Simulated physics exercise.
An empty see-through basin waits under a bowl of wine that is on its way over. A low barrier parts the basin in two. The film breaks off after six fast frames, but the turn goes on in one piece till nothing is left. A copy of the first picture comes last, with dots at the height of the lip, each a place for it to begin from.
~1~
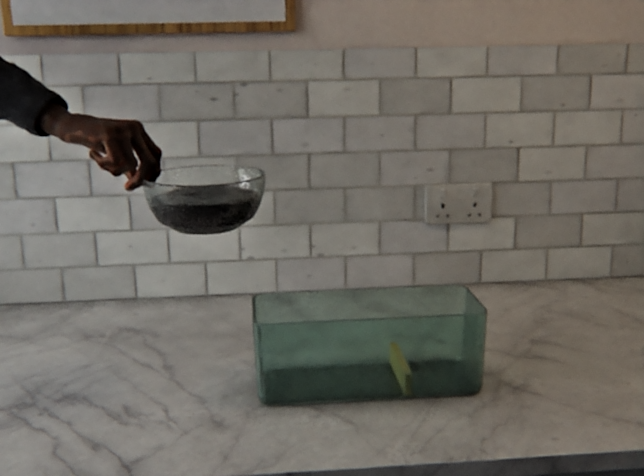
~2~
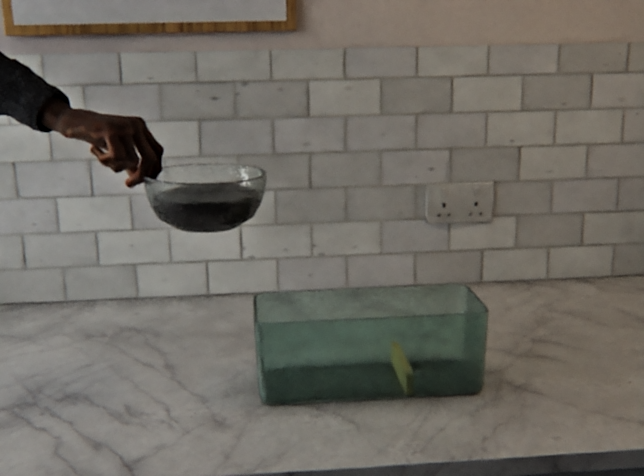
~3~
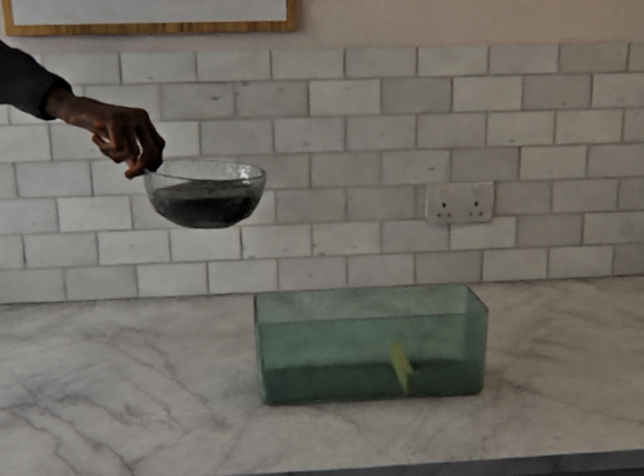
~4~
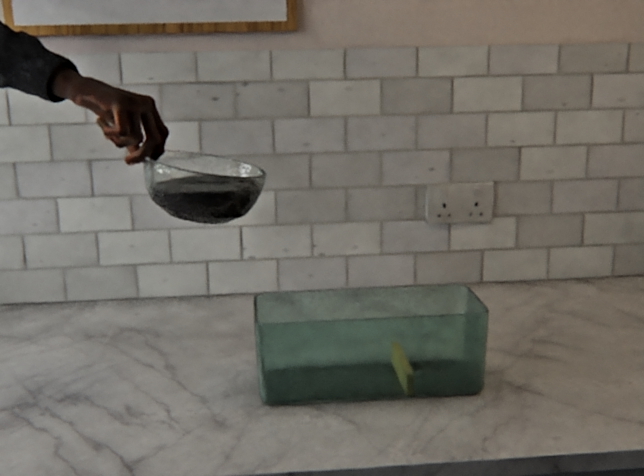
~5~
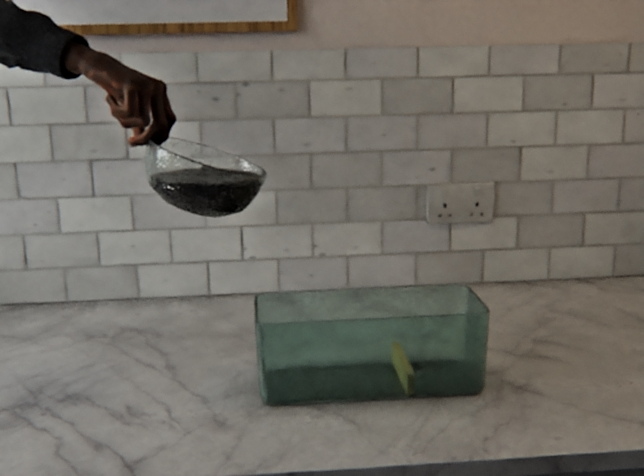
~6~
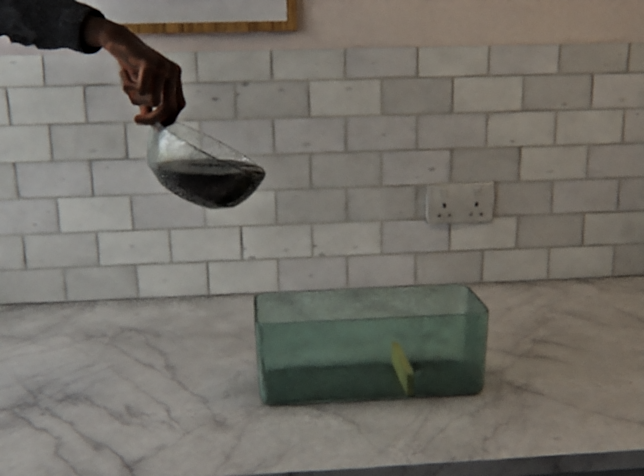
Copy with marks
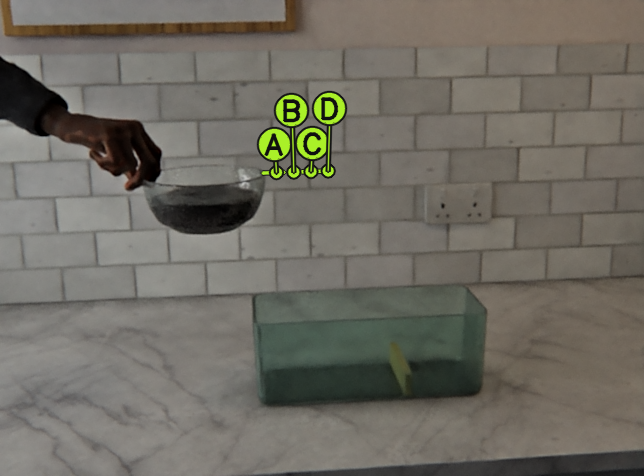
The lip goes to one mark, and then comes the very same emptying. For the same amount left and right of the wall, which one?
C beats the others.
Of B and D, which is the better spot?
It is D.
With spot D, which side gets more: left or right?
More ends on the right.
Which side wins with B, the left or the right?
The left one.
On the marked copy, A at (276, 172); B at (293, 172); C at (311, 171); D at (328, 171).
With A, about 86 % ends left of the wall and 12 % right of it.
With B, about 81 % ends left of the wall and 17 % right of it.
With C, about 46 % ends left of the wall and 52 % right of it.
With D, about 28 % ends left of the wall and 71 % right of it.
